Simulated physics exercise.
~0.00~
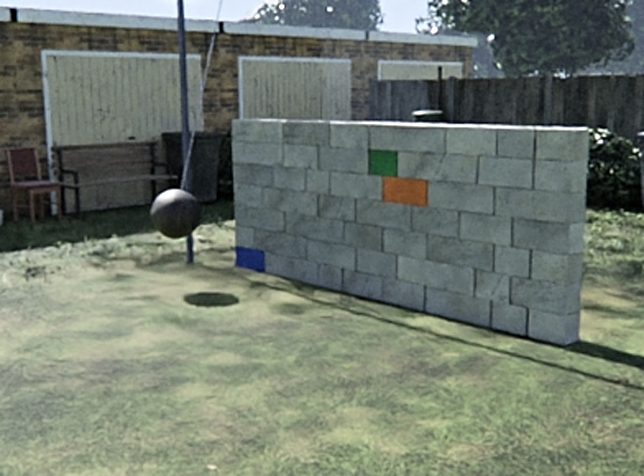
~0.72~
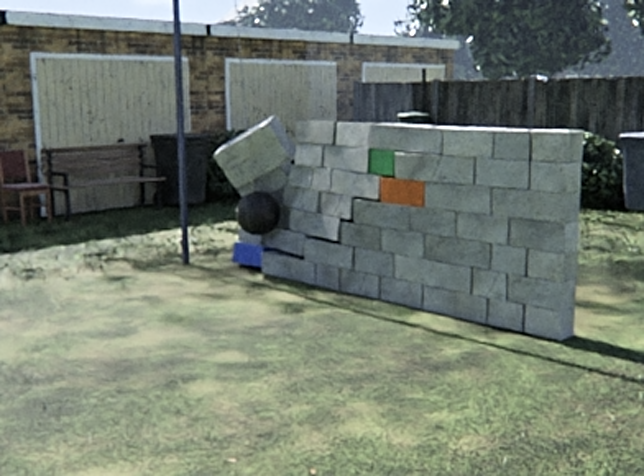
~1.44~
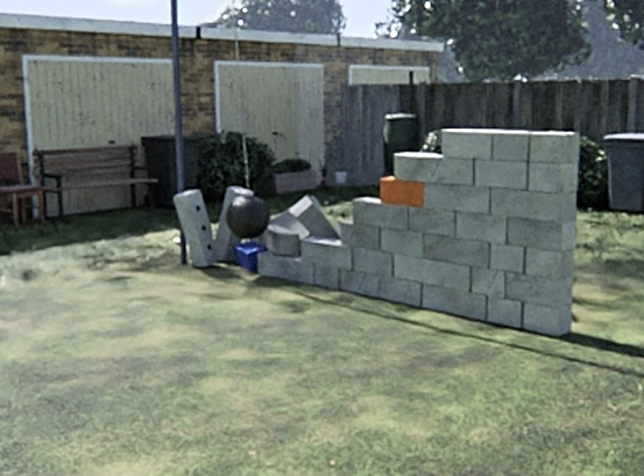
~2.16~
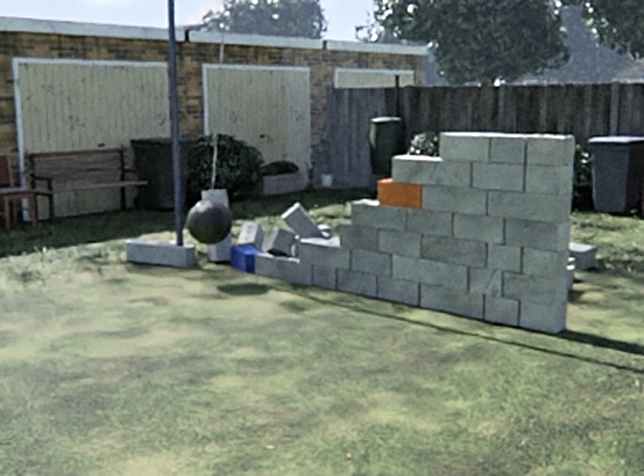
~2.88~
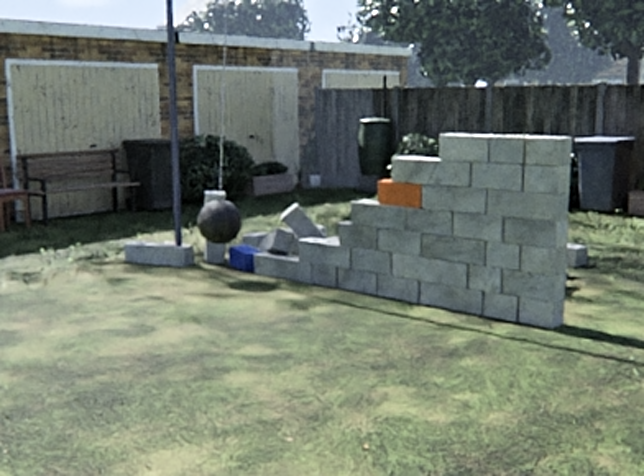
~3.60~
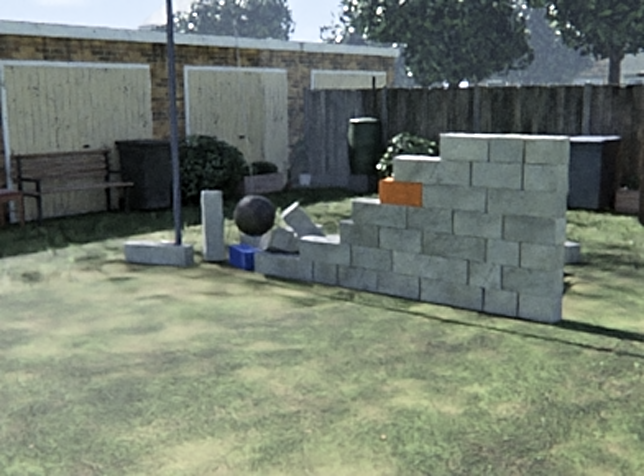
A dark iron ball swings right into the left end of a concrete block wall in a yard, toppling its upper blocks, including the green one, then sways beside the rubble while the blue block lies tipped at the base and the orange block stays in place.
